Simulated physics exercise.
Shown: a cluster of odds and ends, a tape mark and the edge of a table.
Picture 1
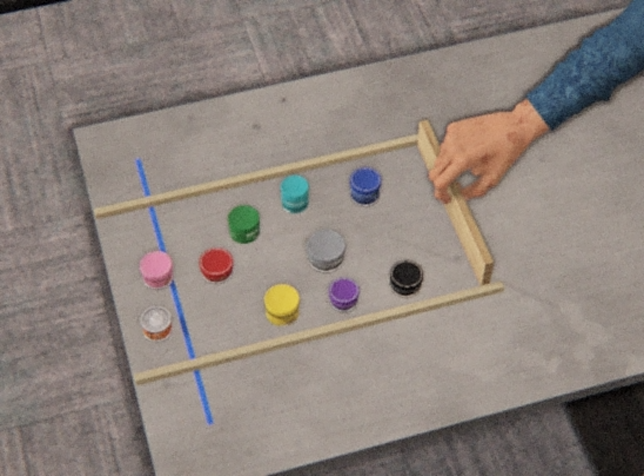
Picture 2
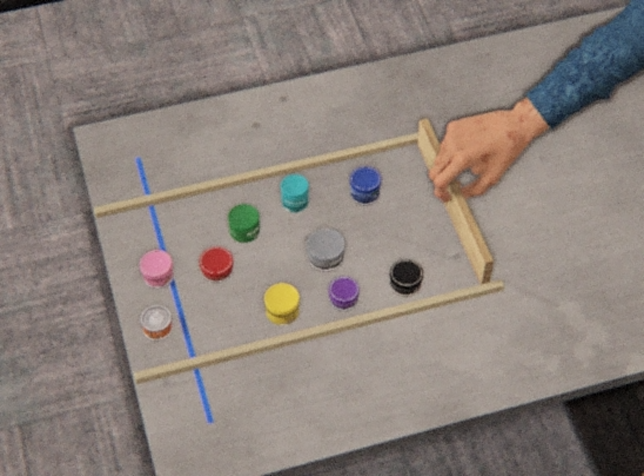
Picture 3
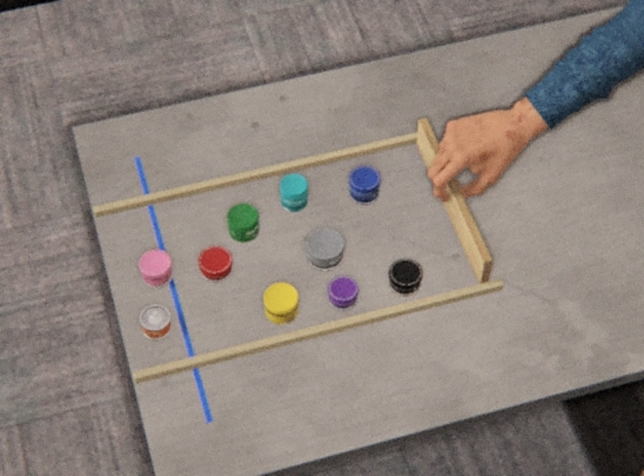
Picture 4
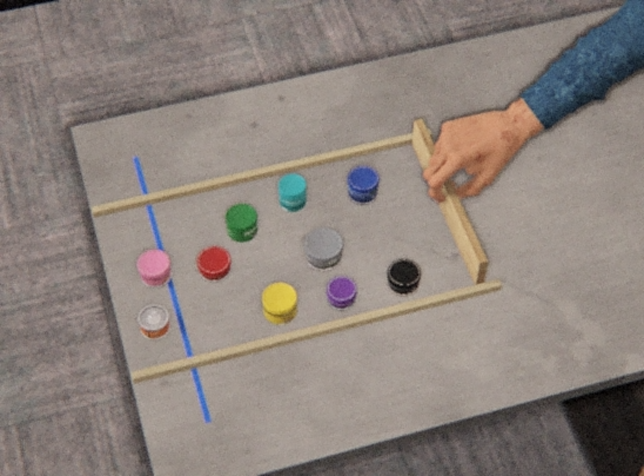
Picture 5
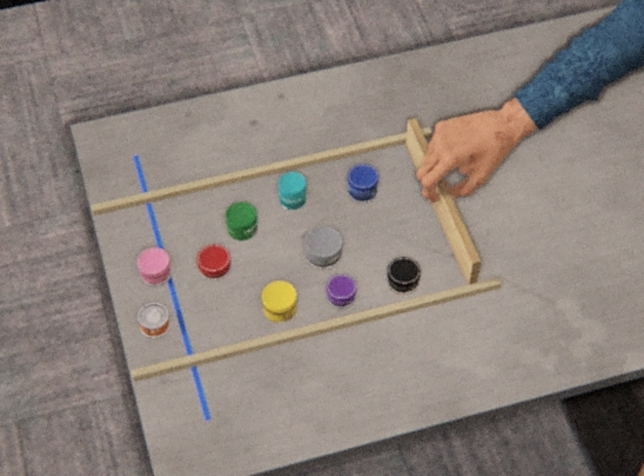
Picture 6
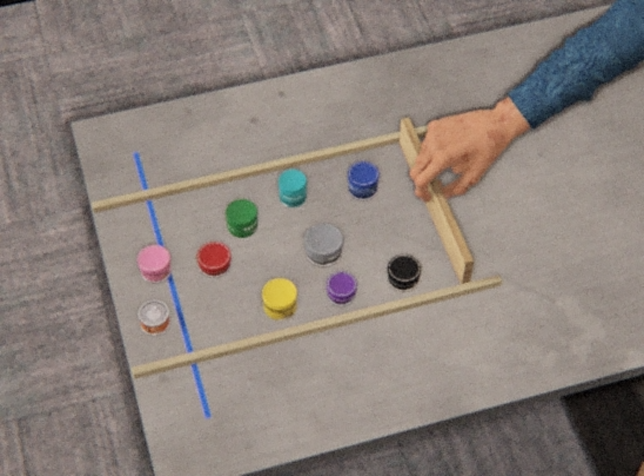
The footage shows colourful small containers between two wooden strips on a grey table, some near a blue tape line at left, while a hand at right holds a wooden board, then slides it slightly left toward them.
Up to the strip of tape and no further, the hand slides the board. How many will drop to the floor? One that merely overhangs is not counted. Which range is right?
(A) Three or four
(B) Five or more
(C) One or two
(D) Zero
C.
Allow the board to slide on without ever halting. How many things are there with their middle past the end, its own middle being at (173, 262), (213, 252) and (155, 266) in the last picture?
It comes out as 2, then 0, then 4.
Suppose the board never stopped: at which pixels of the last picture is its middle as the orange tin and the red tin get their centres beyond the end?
The orange tin puts it at (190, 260), the red tin at (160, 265).
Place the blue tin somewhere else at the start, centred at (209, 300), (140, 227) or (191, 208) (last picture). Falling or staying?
Well, the blue tin keeps its spot first, keeps its spot next, and keeps its spot last.
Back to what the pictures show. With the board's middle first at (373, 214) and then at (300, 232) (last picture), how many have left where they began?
2 and 6.
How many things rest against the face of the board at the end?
4 of them.
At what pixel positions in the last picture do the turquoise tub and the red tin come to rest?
The turquoise tub comes to rest close to (138, 208), while the red tin rests close to (121, 284).
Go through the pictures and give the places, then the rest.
Orange tin (157, 325); pink pot (157, 271); red tin (217, 266); board (454, 201); tape (172, 282), in the first picture.
Pink pot (157, 269); turquoise tub (295, 194), in the second picture.
Red tin (216, 265); blue tin (365, 186), in the third picture.
Orange tin (154, 323); black tin (404, 278), in the fourth picture.
Pink pot (155, 267); yellow tub (280, 302), in the fifth picture.
Orange tin (154, 318); pink pot (155, 264); red tin (214, 260); board (435, 199); tape (169, 275), in the sixth picture.
A little later, none off yet; orange tin at rest near (154, 318); pink pot at rest near (155, 264); red tin at rest near (214, 260).
Next, none off yet; orange tin shifted about its own width near (132, 317); pink pot shifted a little near (136, 265); red tin shifted about its own width near (169, 271).
When it is over, the number that fall off is one or two; down, pink pot and orange tin.
